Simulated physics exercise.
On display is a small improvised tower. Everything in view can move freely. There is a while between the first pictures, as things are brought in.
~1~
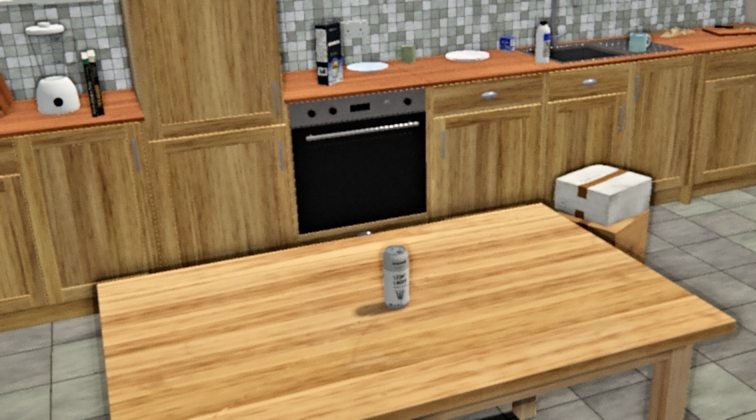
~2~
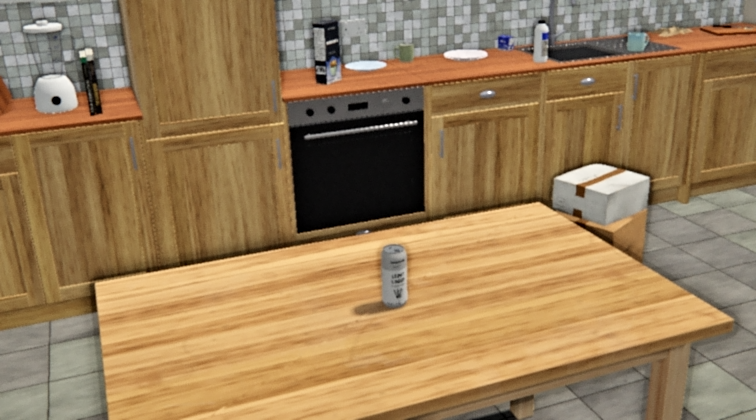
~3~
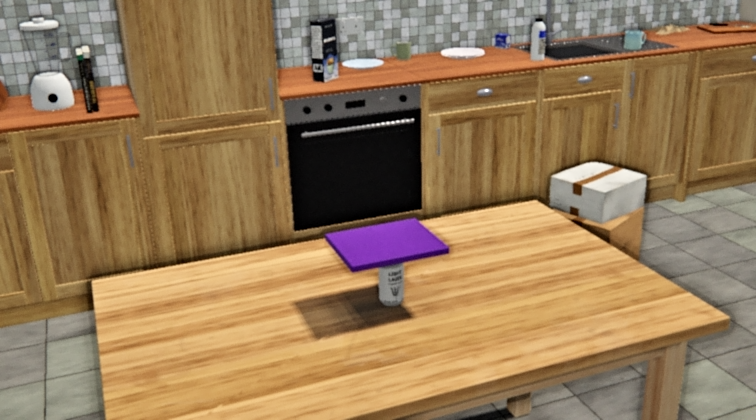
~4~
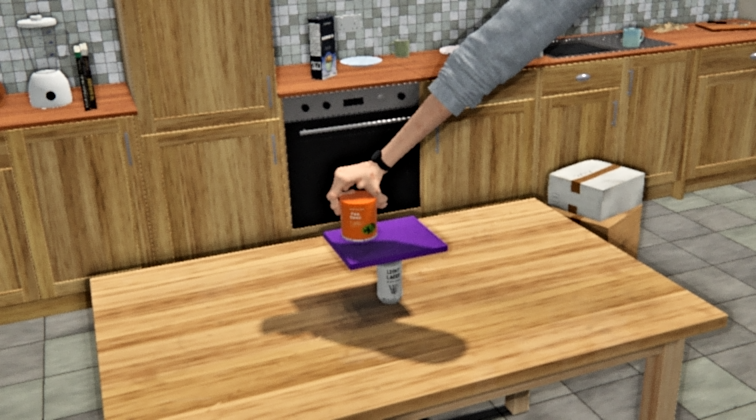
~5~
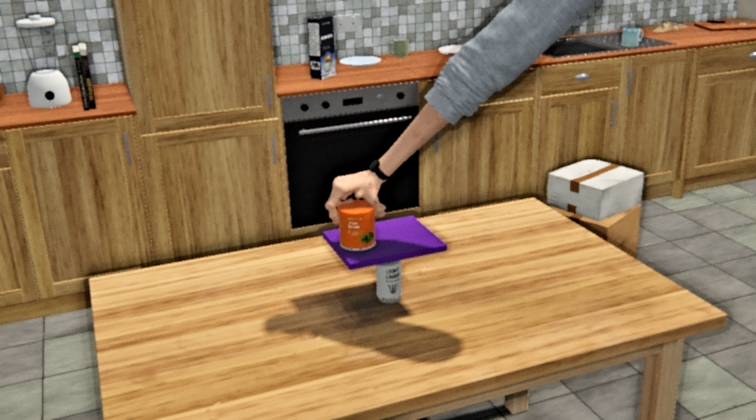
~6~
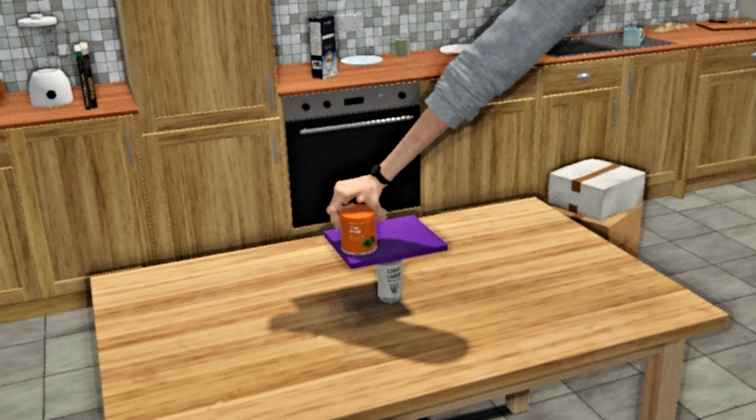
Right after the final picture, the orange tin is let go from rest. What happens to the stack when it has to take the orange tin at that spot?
I expect a mishap.
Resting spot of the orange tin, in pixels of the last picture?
I'd say around (318, 312) in the last view.
Then, 0.30 s on from there, orange tin now fallen; purple lid turned 46° from how it was put.
Then, 0.40 s on from there, purple lid on its side.
Then, 0.50 s on from there, purple lid now fallen.
Then, 0.70 s on from there, things are still on the move.
In the end, fallen, orange tin and purple lid; white can unmoved. At the end, from the last picture's camera, orange tin near (318, 312). The stack gives way.
